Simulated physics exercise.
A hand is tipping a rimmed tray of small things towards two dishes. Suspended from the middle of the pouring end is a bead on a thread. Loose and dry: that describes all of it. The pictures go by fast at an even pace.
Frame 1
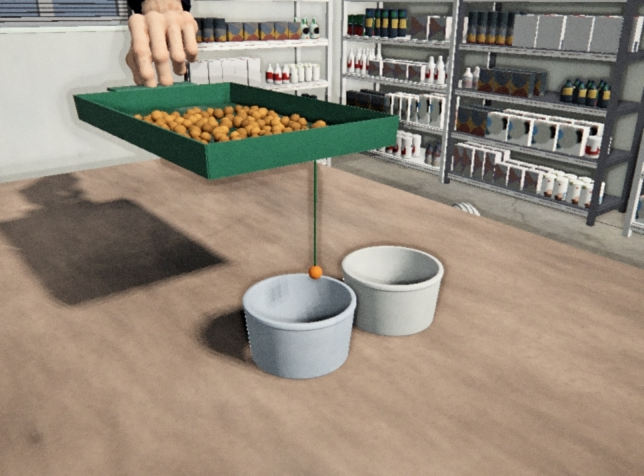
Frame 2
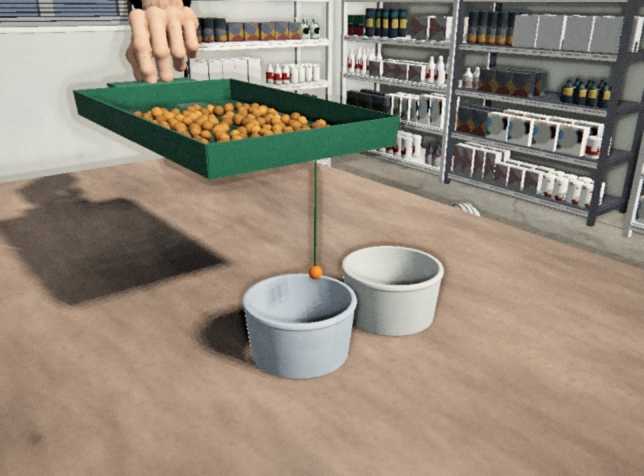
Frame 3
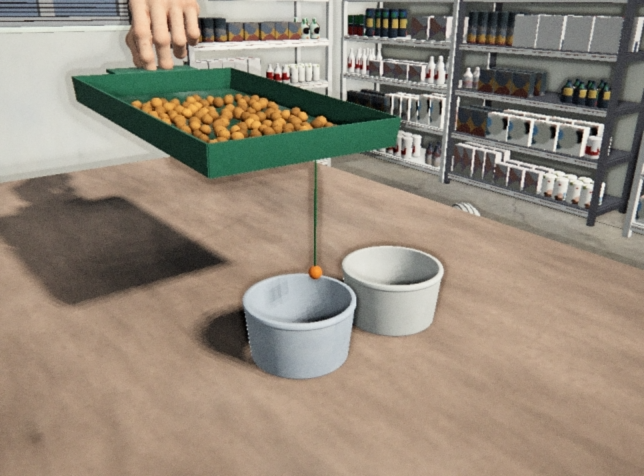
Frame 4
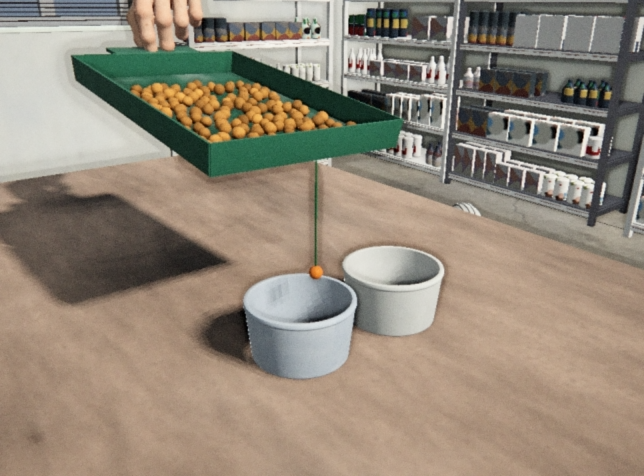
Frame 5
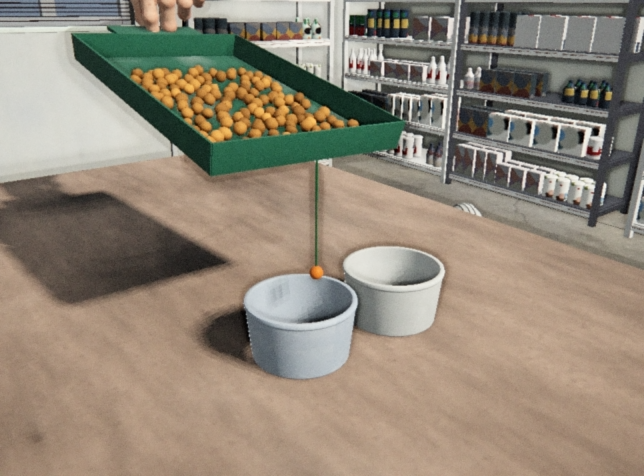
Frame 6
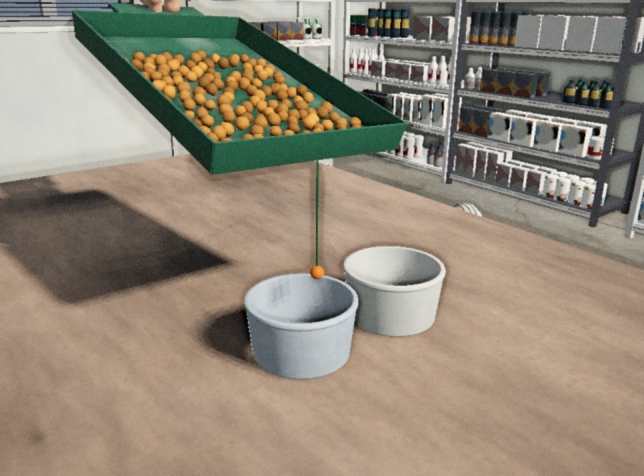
A hand raises the back of a green tray of roasted chickpeas above two dishes.
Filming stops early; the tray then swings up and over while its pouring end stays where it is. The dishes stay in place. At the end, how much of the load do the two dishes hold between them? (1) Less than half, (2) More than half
Answer: 1.
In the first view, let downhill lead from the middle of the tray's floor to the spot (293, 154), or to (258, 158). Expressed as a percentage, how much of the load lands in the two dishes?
Case one 0 %; case two 0 %.
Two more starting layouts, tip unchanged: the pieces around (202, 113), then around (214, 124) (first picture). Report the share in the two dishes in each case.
In order, roughly 10 % and 10 %.
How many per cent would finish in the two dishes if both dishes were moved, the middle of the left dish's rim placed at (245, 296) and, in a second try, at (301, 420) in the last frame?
I'd expect some 0 percent, and then some 10 percent.
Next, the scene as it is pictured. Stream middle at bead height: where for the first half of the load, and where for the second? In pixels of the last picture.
For the early half I get (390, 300), and for the late half (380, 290).
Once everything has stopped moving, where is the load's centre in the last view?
Centre at rest, last view: Approx. (415, 381).
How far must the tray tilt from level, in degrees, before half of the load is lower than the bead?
Near 115 degrees.
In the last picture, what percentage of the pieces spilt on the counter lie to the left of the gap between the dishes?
Some 20 %.
Just after the last frame, tray tipped steeply; every one on the tray.
A moment on, tray tipped past a quarter turn; almost all on the tray; just a few in the air.
Further on, tray tipped past a quarter turn; just a few in the left dish; about a tenth in the right dish; almost all outside both.
When it is over, tray tipped past a quarter turn; just a few in the left dish; about a tenth in the right dish; almost all outside both.
